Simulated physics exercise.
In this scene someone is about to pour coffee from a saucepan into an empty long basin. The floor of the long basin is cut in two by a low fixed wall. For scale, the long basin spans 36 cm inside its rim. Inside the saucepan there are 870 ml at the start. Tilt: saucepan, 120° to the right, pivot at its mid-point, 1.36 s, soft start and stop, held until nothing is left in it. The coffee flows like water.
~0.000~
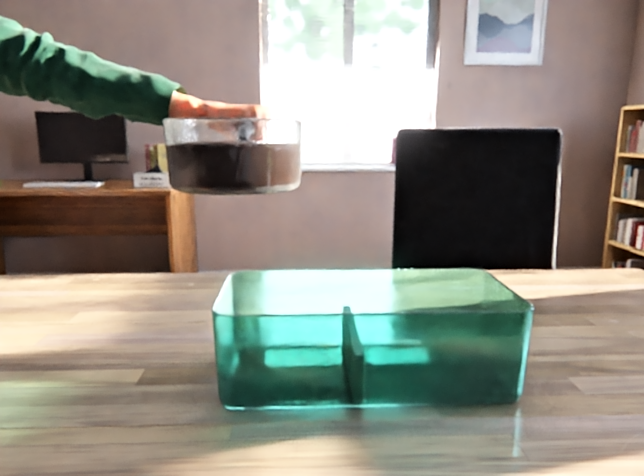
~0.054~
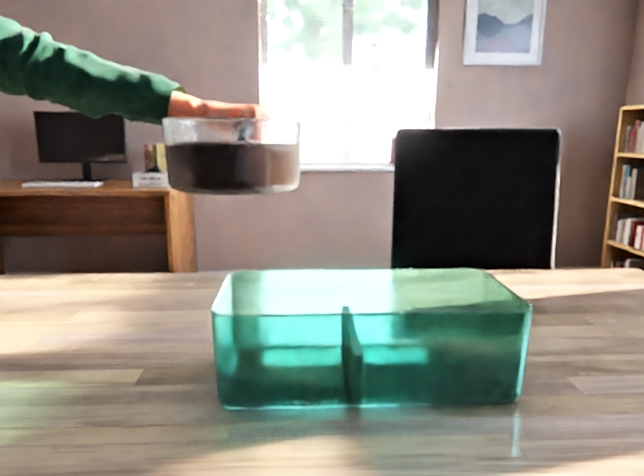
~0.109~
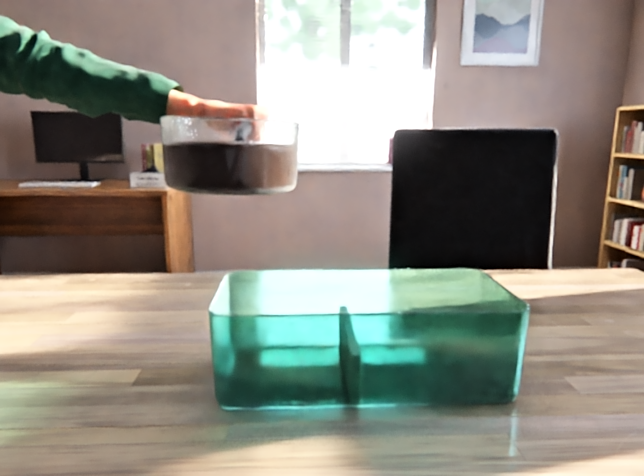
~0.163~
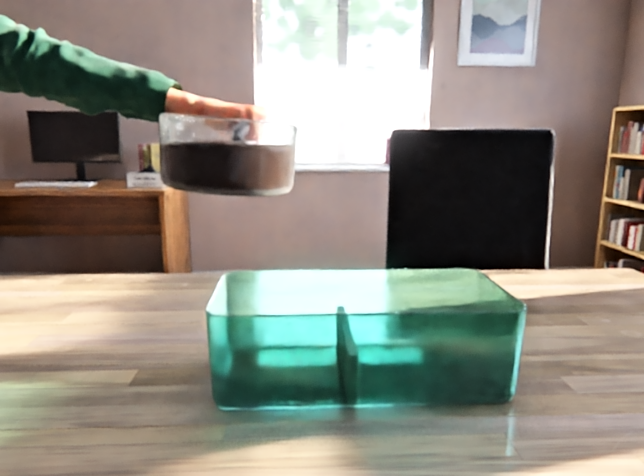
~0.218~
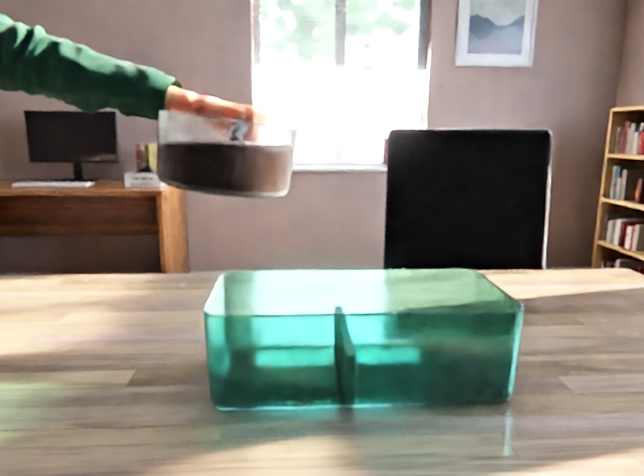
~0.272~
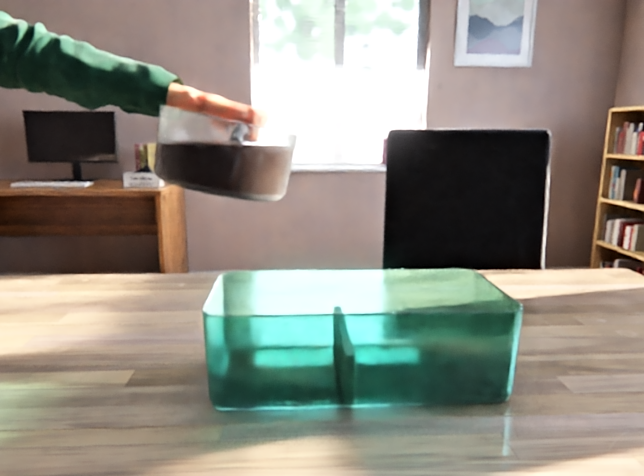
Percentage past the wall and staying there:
49 percent.
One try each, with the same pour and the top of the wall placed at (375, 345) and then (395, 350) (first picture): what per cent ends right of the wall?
The first try gives 25 percent and the second 10 percent.
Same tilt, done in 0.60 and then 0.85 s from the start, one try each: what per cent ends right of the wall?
Respectively about 25 and 35 percent.
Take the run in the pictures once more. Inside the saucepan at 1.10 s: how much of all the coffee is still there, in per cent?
Near 6 in a hundred.
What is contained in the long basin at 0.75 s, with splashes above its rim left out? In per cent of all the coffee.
Close to 10 in a hundred.
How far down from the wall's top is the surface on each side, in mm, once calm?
Close to 42 mm left and close to 46 mm right.
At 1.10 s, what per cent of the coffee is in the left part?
The left part holds some 36 per cent.
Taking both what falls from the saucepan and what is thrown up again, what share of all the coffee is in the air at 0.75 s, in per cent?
Near 34 per cent of it all.
After 0.75 s the tilt is 69° and 55 per cent is still to pour, 3 is left of the wall and 8 right of it.
After 1.10 s the tilt is 109° and 6 per cent is still to pour, 36 is left of the wall and 48 right of it.
After 1.46 s the tilt is 120° and 0 per cent is still to pour, 50 is left of the wall and 49 right of it.
After 1.86 s the tilt is 120° and 0 per cent is still to pour, 50 is left of the wall and 49 right of it.
In the end 50 per cent lies left of the wall, 49 right of it and 1 outside.
